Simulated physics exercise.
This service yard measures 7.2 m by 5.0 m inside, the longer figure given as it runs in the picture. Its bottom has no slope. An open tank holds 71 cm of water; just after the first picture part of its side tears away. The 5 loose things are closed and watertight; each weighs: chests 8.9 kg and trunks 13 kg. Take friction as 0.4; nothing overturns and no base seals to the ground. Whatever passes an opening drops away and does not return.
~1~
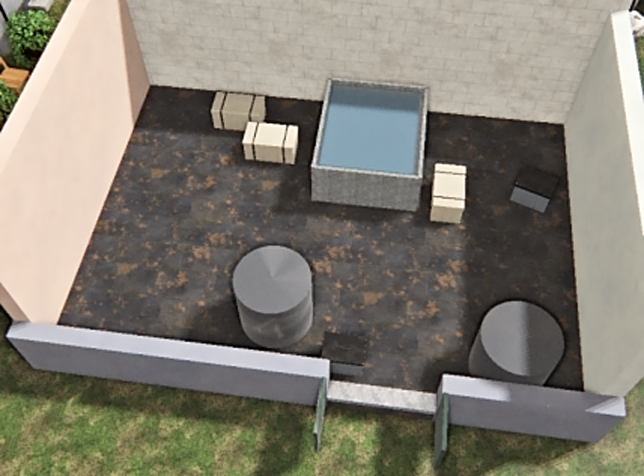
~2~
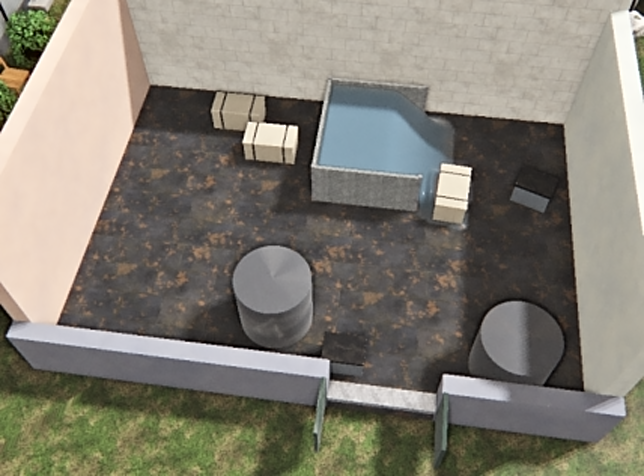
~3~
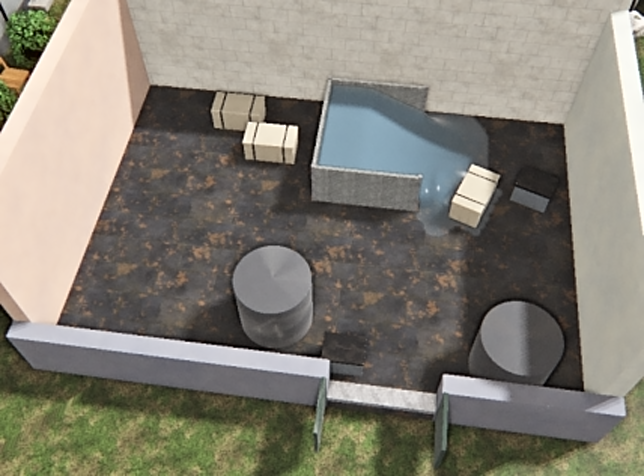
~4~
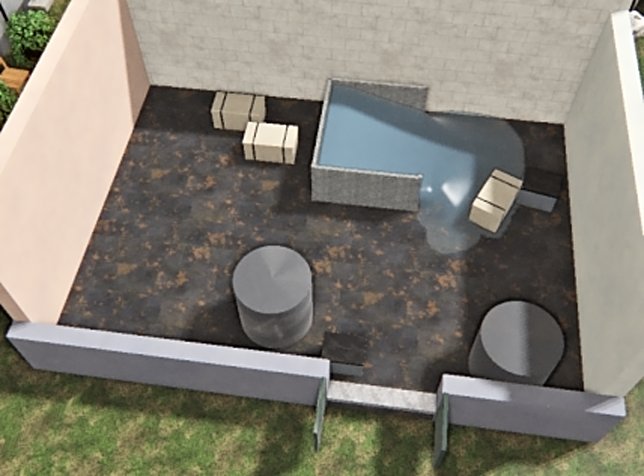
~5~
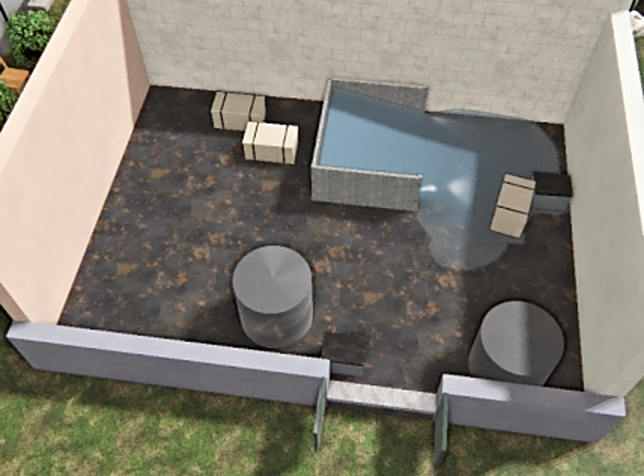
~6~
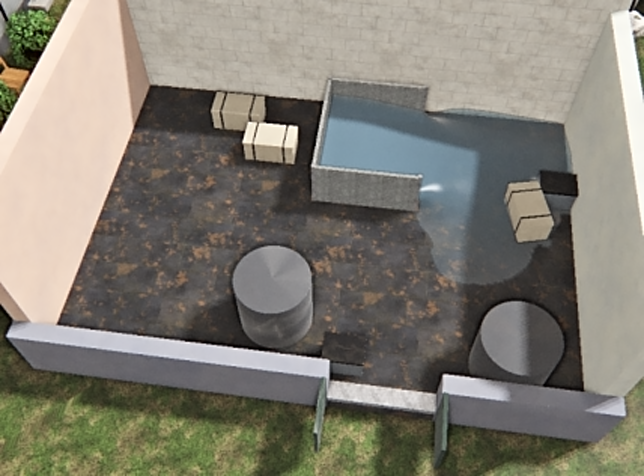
Water pours from the tank's broken right side and pushes a pale trunk rightward.
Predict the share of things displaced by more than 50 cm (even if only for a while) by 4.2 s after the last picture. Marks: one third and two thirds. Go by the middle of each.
That comes to one to two thirds.
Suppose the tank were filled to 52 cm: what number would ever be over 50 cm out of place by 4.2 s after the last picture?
Then 2.
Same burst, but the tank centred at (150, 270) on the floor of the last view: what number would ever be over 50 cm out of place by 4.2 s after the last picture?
In that case 3 of them.
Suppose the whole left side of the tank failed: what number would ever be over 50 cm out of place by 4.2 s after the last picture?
Then 3.
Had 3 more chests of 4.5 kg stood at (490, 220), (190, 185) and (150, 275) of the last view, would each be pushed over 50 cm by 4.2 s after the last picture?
In turn: Past it, under, under.
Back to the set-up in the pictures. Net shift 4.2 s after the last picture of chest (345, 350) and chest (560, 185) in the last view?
In turn: 50 cm, 140 cm.
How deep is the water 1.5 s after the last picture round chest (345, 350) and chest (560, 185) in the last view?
Roughly 0 and 27 cm.
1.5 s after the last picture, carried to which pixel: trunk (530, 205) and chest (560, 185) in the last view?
Around (532, 303) and (560, 224).
Then, 0.4 s after the last picture 1 of 5 are over 50 cm from their spots; 2 afloat.
Then, 1.5 s after the last picture 2 of 5 are over 50 cm from their spots; 2 afloat.
Then, 2.8 s after the last picture 2 of 5 are over 50 cm from their spots; 2 afloat.
Then, 4.2 s after the last picture 3 of 5 are over 50 cm from their spots, and 3 have been at some point; 2 afloat.
